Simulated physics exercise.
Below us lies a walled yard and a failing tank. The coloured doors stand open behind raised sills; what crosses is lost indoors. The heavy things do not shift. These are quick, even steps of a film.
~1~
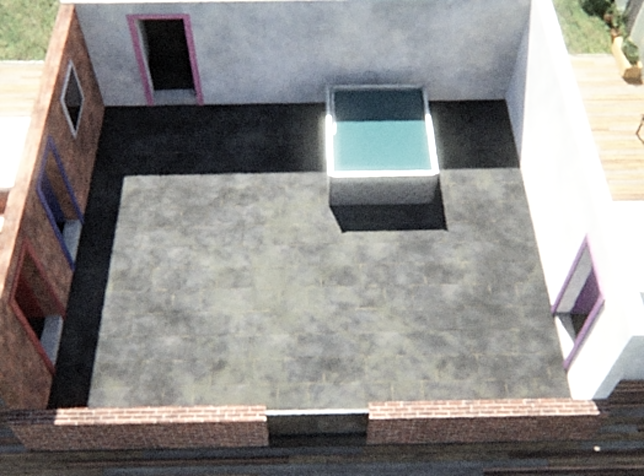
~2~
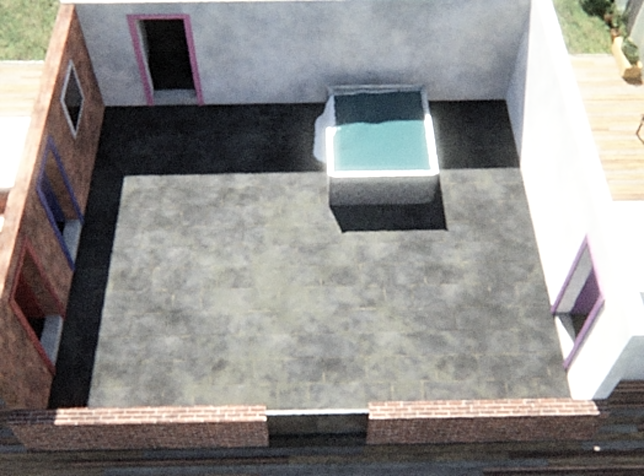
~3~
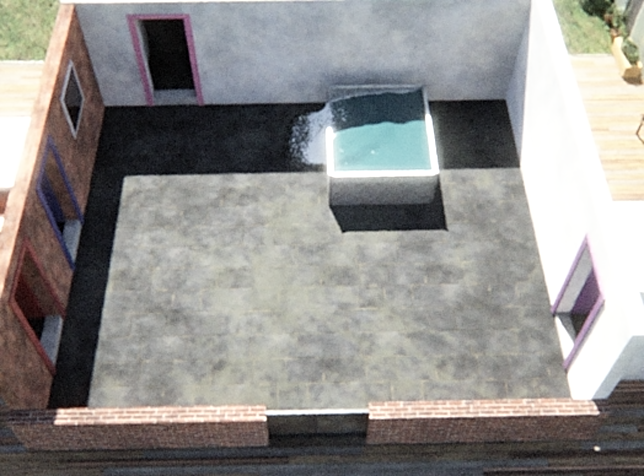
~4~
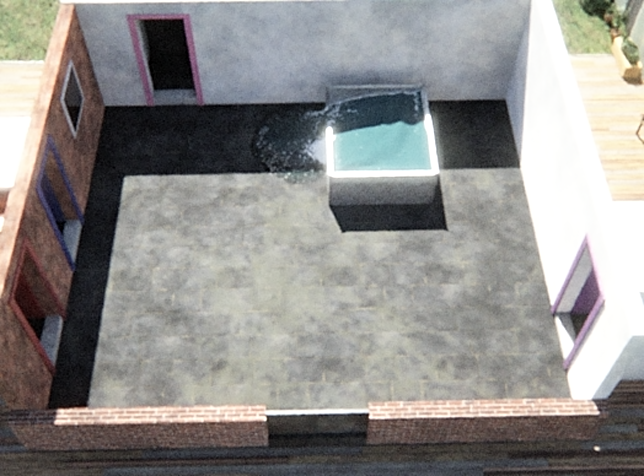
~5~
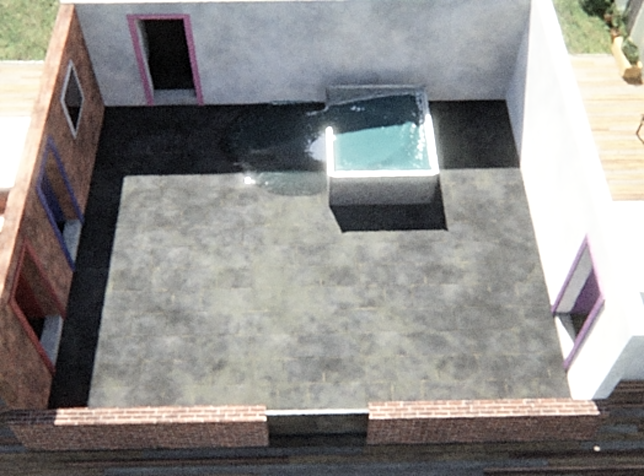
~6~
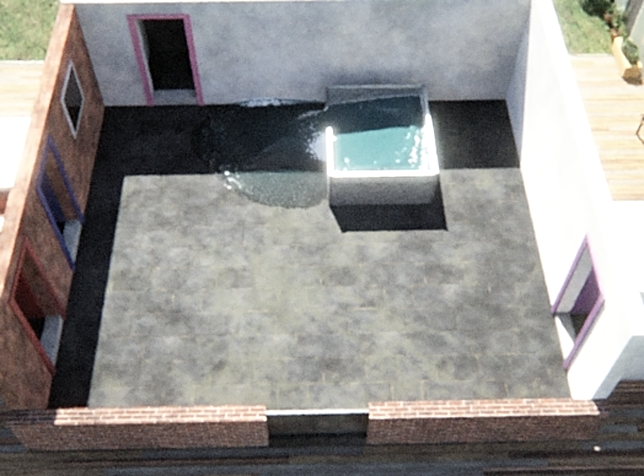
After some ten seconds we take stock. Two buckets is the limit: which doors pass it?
The blue door admits no more than that; the red door admits no more than that; the pink door admits no more than that; the purple door admits no more than that.
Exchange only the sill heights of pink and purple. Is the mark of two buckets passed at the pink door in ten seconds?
The pink one lets more in.
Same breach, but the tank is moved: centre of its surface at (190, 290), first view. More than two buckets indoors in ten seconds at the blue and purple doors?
Then: Blue door is over, purple door lets less in.
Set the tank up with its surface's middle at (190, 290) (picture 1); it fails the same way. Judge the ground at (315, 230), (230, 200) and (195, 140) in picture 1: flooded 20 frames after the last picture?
One after the other: Free of water, dry, under water.
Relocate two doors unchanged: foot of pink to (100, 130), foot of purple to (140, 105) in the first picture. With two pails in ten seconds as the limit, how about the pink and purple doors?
Then: The pink one is over, the purple one floods.
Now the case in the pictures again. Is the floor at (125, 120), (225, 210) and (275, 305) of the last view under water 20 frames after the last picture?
One after the other: Flooded, awash, clear.
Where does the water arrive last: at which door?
I say the purple-painted one.
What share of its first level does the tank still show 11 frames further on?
Near 52 in a hundred.
A moment on, water covers 20 % of the floor; the blue door not reached, the red door not reached, the pink door wet at the sill, nothing in, the purple door not reached.
Next, water covers 25 % of the floor; the blue door wet at the sill, nothing in, the red door not reached, the pink door wet at the sill, nothing in, the purple door not reached.
Then, water covers 35 % of the floor; the blue door wet at the sill, nothing in, the red door wet at the sill, nothing in, the pink door wet at the sill, nothing in, the purple door not reached.
Later, water covers 55 % of the floor; the blue door wet at the sill, nothing in, the red door wet at the sill, nothing in, the pink door under two buckets in, the purple door not reached.
In the end, water covers 85 % of the floor; the blue door wet at the sill, nothing in, the red door wet at the sill, nothing in, the pink door under two buckets in, the purple door wet at the sill, nothing in.
